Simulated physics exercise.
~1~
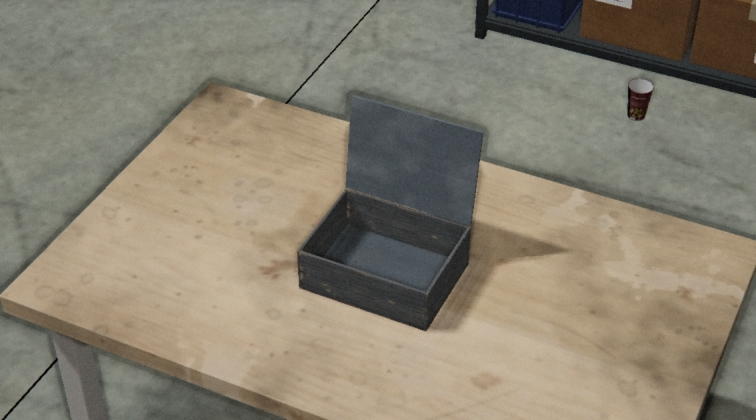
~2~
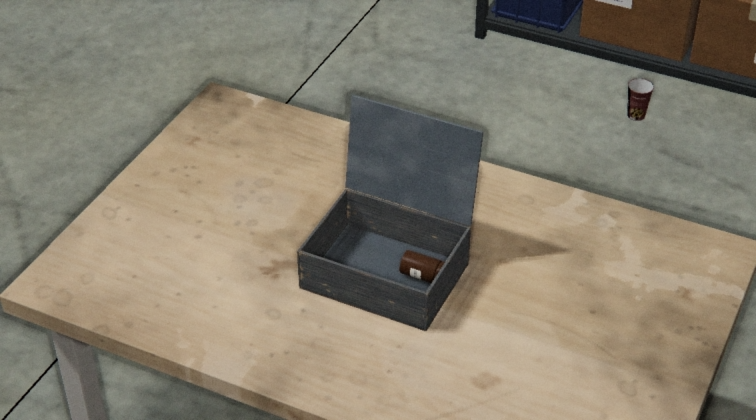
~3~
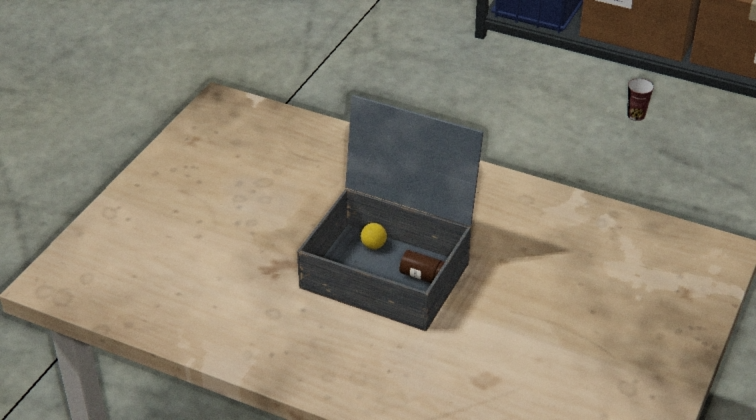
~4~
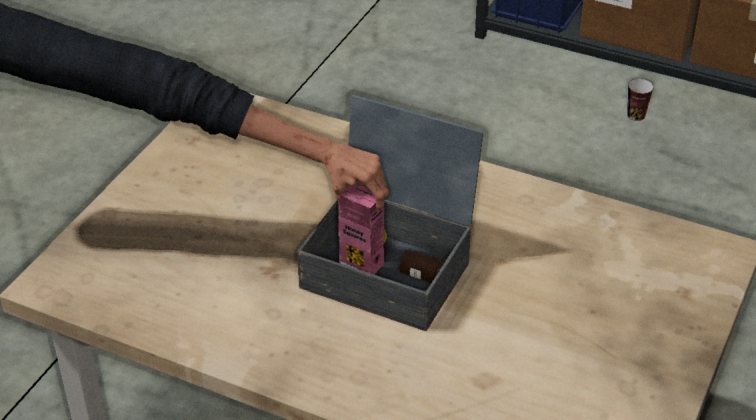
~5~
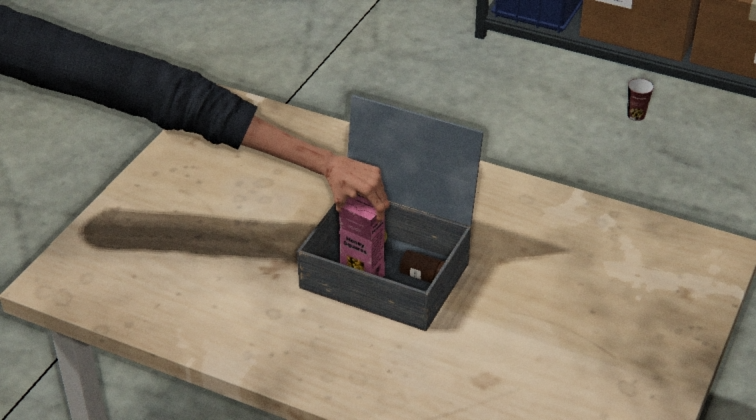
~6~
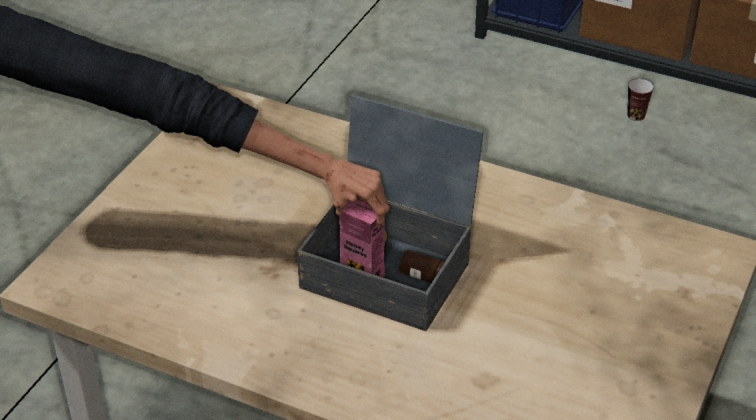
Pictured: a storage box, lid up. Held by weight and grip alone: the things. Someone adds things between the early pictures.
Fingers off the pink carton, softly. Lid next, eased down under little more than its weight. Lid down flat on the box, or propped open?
Propped open.
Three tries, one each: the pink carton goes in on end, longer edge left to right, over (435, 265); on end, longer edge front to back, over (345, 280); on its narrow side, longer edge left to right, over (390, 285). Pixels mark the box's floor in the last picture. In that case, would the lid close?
Case one, the lid is kept from closing; case two, it is kept from closing; case three, it lies closed.
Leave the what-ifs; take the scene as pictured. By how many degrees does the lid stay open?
Near 40° up from the rim.
Then, 1.30 s past the last view, lid 83° above the rim.
Then, 1.60 s past the last view, lid 57° above the rim.
Finally, lid 39° above the rim; all 3 still in place. Final places as the last picture's camera would see them, pink carton near (362, 246).
